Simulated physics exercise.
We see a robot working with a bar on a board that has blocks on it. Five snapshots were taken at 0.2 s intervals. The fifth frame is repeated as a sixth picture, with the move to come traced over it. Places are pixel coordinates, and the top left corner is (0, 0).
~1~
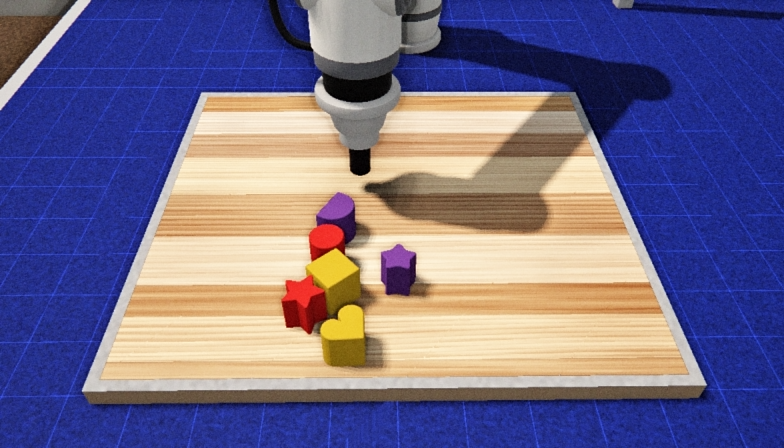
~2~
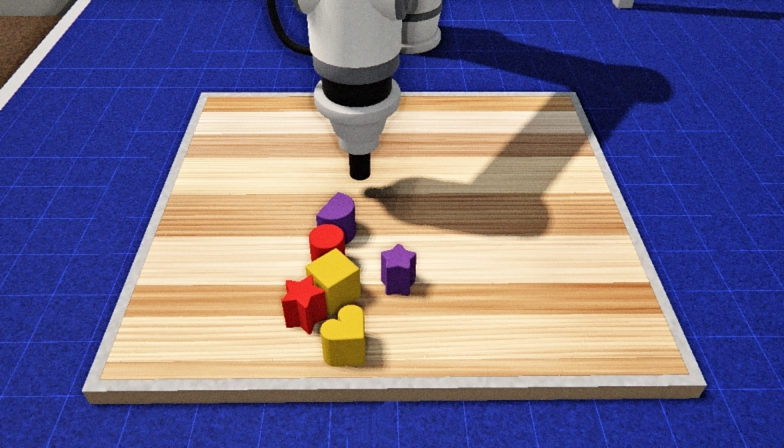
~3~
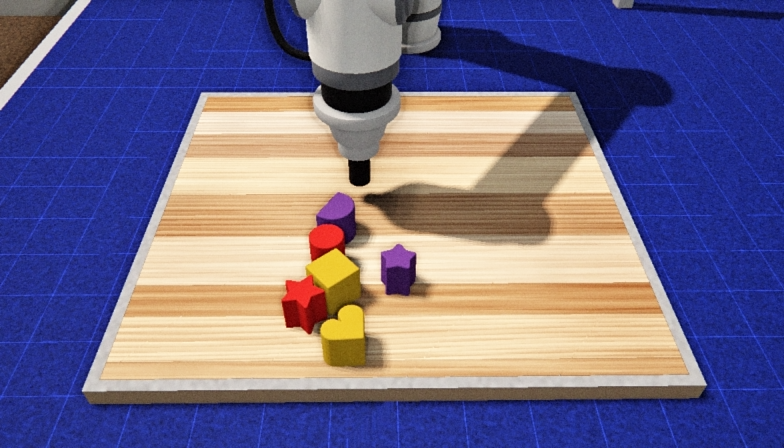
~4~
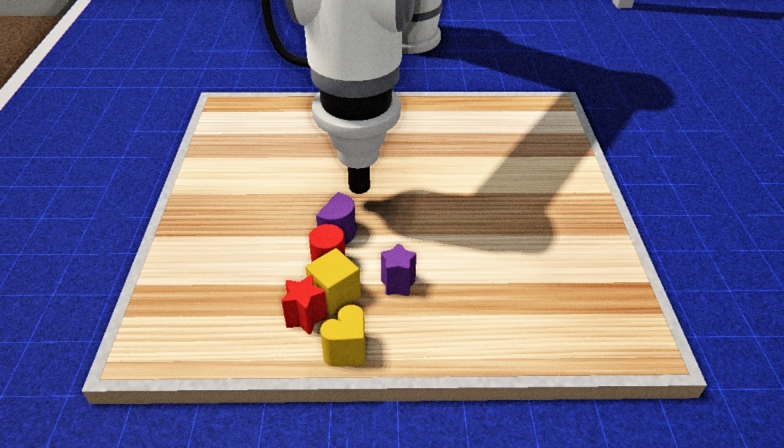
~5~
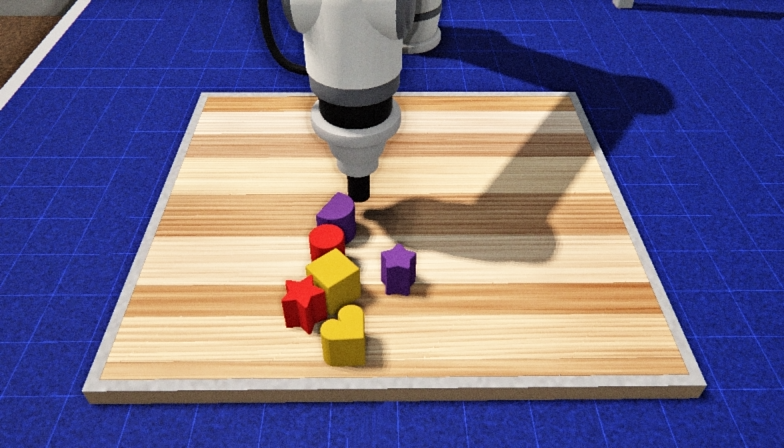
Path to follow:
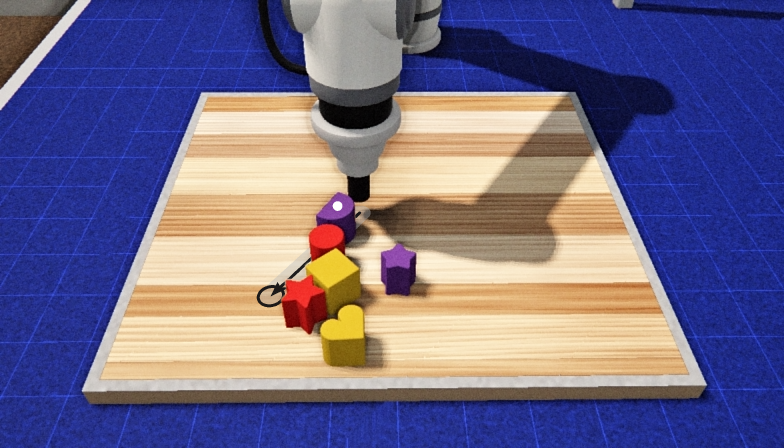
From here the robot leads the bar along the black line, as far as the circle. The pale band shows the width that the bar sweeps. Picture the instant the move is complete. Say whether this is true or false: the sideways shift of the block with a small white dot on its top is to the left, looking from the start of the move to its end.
False - the claim does not hold.
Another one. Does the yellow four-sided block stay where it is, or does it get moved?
Once the path is done, it is somewhere new.
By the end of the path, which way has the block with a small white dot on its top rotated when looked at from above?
Bird's-eye view: Clockwise.
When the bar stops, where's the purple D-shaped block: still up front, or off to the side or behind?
The bar no longer has it in front.
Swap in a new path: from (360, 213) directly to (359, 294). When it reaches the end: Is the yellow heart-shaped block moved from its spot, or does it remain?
Left in place.
Drawn move, from (360, 213) to (271, 296); the dot is on the purple D-shaped block.
What follows on the original path. One third of the way, bar (331, 222); red circular block (312, 245); purple D-shaped block (302, 222).
Two thirds of the way, bar (301, 249); red star-shaped block (300, 292); red circular block (306, 259); yellow four-sided block (338, 275); purple D-shaped block (268, 235), turned 40° clockwise.
At the end, bar (268, 279); red star-shaped block (301, 302); red circular block (296, 276); yellow four-sided block (341, 278), turned 15° anticlockwise; purple D-shaped block (263, 237), turned 50° clockwise.
